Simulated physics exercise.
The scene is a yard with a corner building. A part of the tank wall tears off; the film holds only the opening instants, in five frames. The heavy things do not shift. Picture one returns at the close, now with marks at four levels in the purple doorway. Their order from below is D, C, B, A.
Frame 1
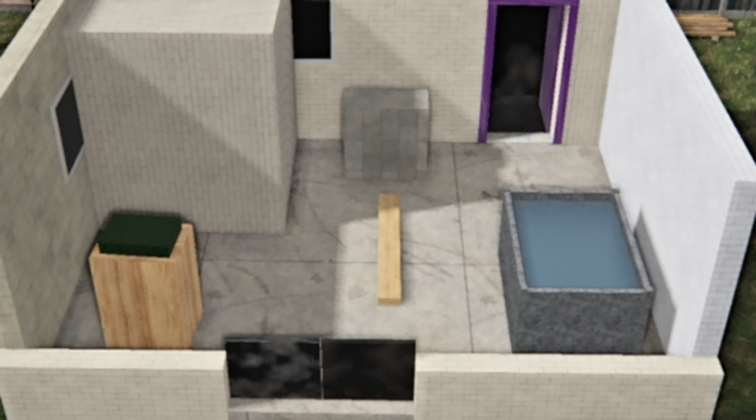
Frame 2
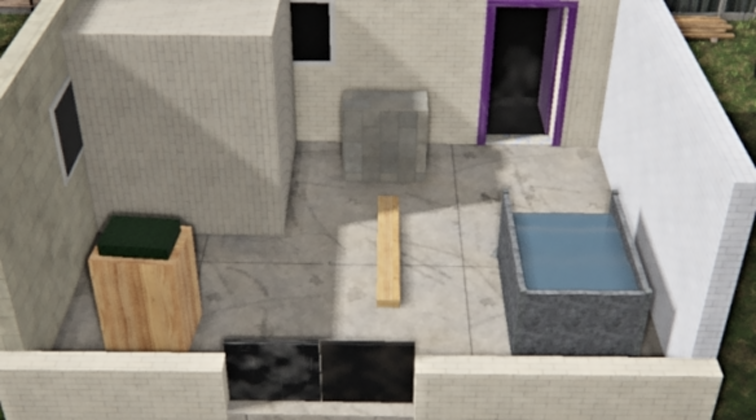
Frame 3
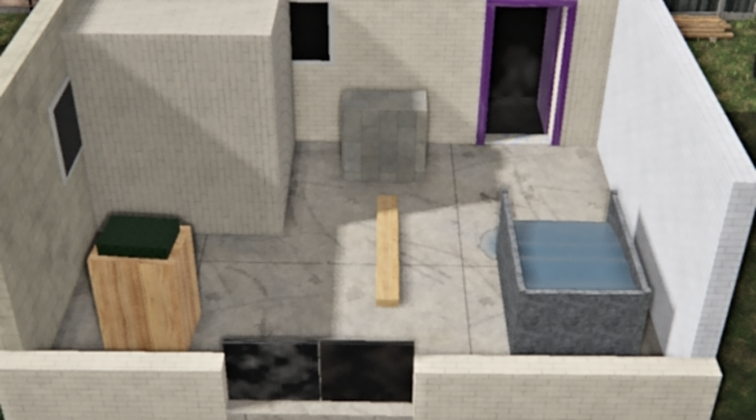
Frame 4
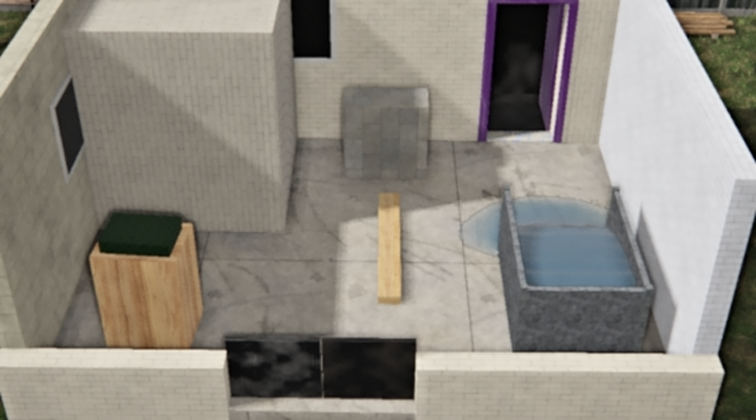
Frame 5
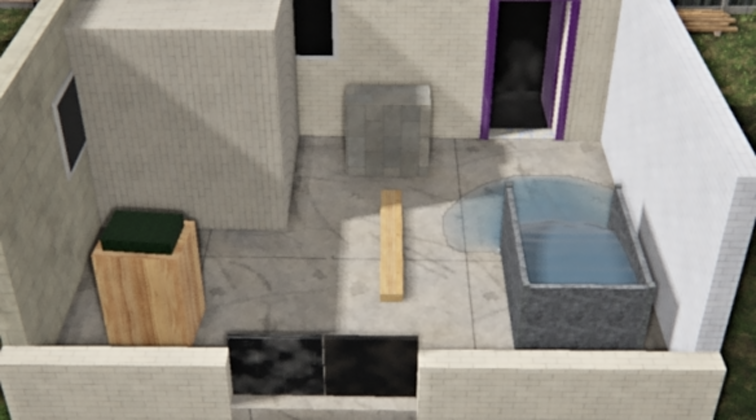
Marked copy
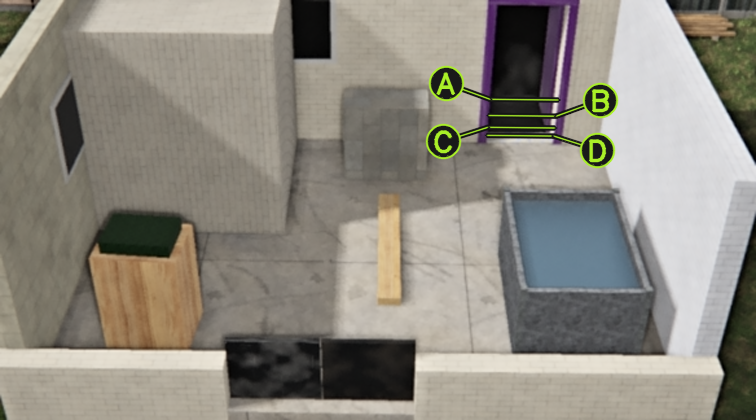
In this clip, a grey tank of water stands at the right of a walled yard with a purple doorway; the water level in the tank drops, and a shallow pool spreads across the paving behind it and to its left.
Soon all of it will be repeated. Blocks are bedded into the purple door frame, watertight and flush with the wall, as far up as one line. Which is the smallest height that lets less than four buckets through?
Use mark B.
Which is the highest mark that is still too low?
That is mark C.
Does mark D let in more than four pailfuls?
Yes, it does.
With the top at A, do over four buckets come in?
No.
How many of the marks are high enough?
Two of them.
On the marked copy, A at (524, 99); B at (522, 115); C at (521, 127); D at (520, 135); from the bottom up D, C, B, A.
Choosing A, nothing gets over.
Choosing B, a splash gets over, under a bucket.
Choosing C, about 9 bucketfuls get in.
Choosing D, dozens of bucketfuls pour in.
